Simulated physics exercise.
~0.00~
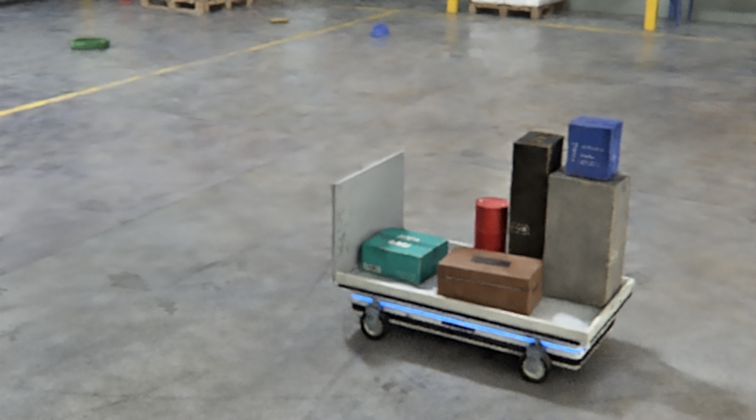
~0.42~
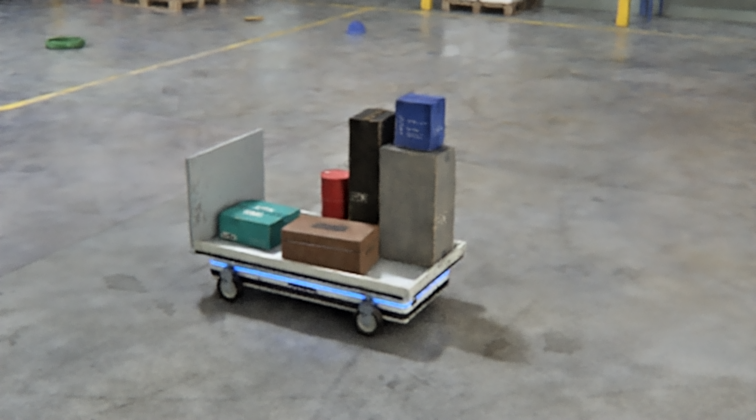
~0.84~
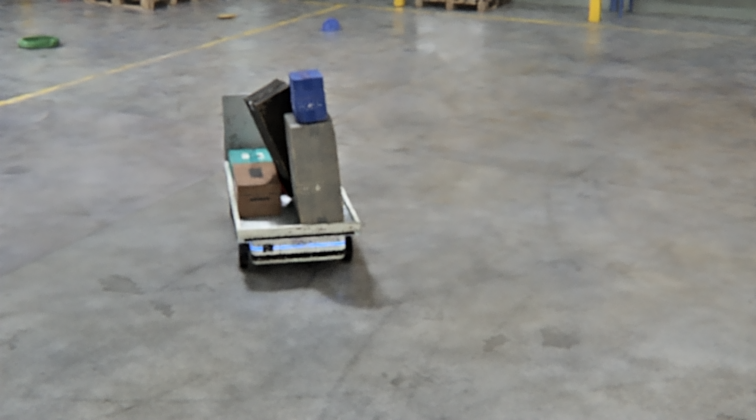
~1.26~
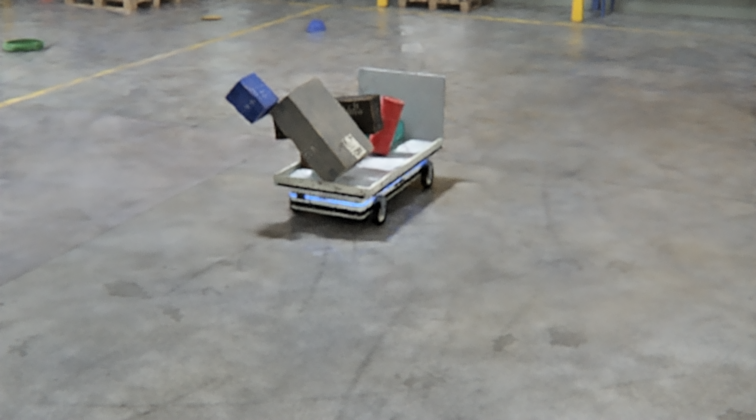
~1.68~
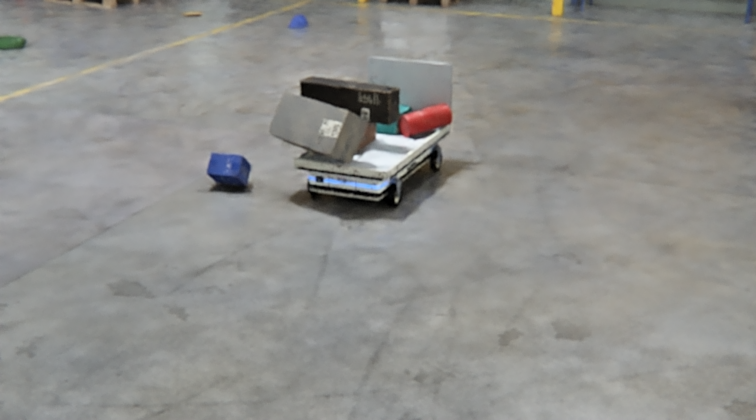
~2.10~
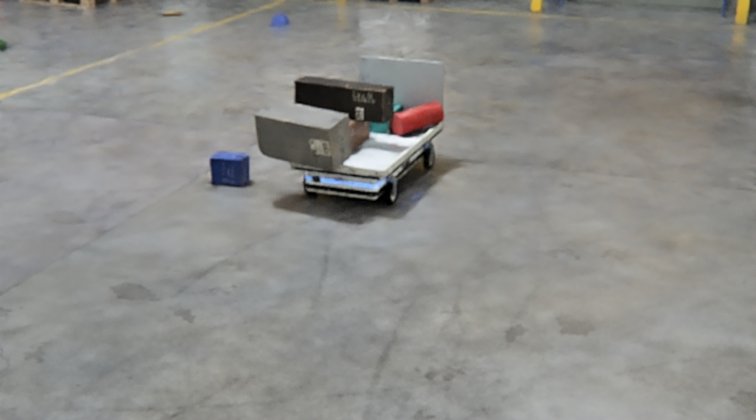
A loaded cart rolls left and turns sharply, toppling boxes and dropping the blue one.
